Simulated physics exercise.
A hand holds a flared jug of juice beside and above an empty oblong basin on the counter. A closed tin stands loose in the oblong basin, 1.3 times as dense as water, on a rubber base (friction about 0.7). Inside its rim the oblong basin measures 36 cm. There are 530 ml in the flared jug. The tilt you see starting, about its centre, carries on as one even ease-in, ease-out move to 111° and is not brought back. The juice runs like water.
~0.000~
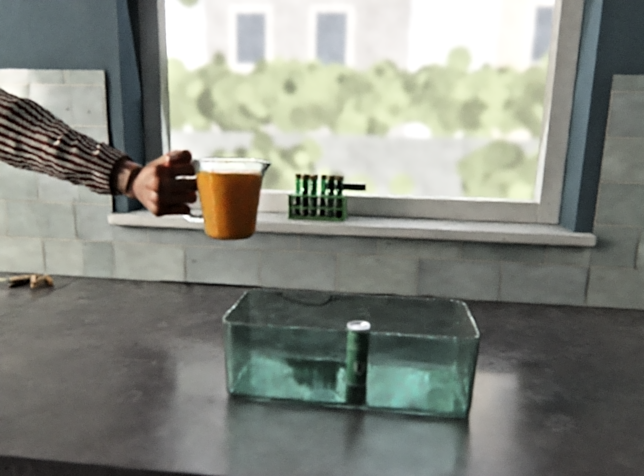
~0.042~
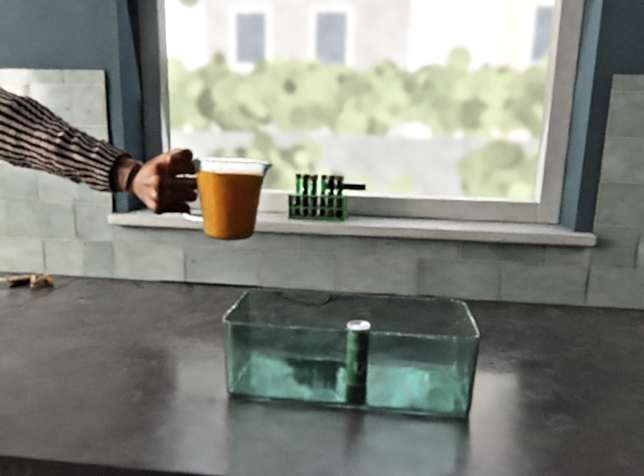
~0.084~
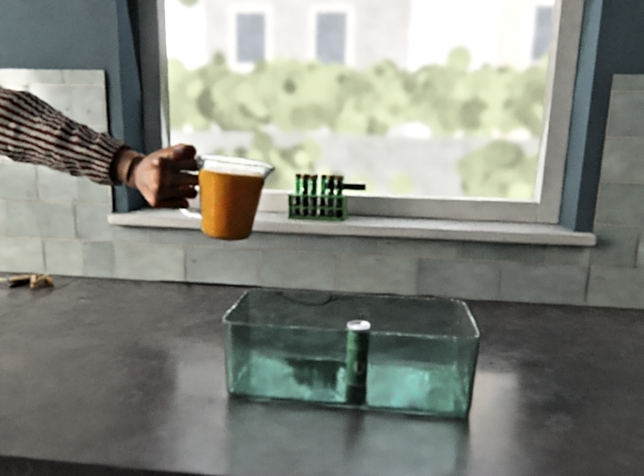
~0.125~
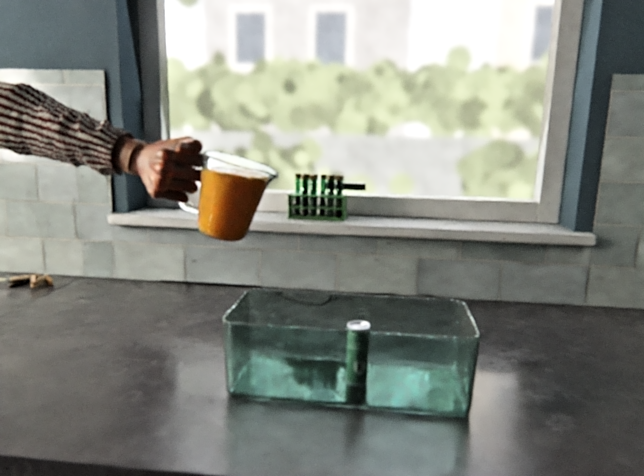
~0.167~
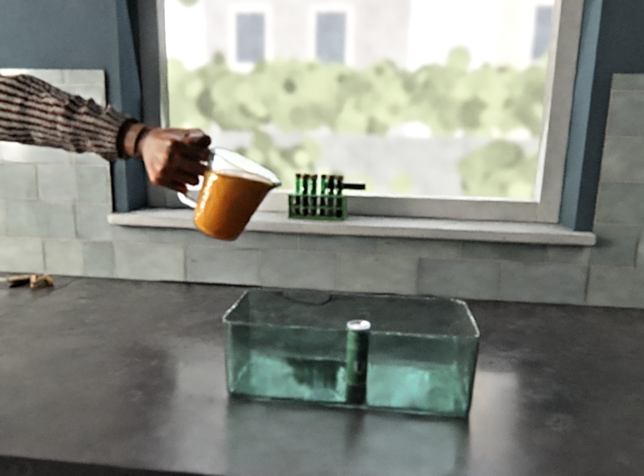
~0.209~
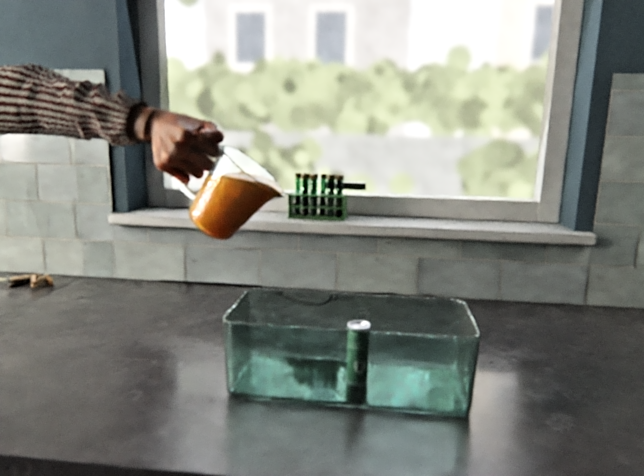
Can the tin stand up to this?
It stays up.
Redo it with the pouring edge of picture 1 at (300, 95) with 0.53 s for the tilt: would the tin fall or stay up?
Then it goes over.
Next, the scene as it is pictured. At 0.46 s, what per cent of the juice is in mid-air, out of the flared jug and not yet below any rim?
About 38 per cent.
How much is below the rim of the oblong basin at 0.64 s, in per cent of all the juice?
Near 80 in a hundred.
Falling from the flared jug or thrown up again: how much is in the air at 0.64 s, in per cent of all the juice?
Near 16 in a hundred.
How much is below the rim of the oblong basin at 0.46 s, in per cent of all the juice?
Some 22 per cent.
After 0.46 s the tilt is 106° and 41 per cent is still to pour; the tin stands where it began.
After 0.64 s the tilt is 111° and 5 per cent is still to pour; the tin stands where it began.
After 0.82 s the tilt is 111° and 0 per cent is still to pour; the tin stands where it began.
After 1.03 s the tilt is 111° and 0 per cent is still to pour; the tin stands where it began.
In the end the tin stands where it began.
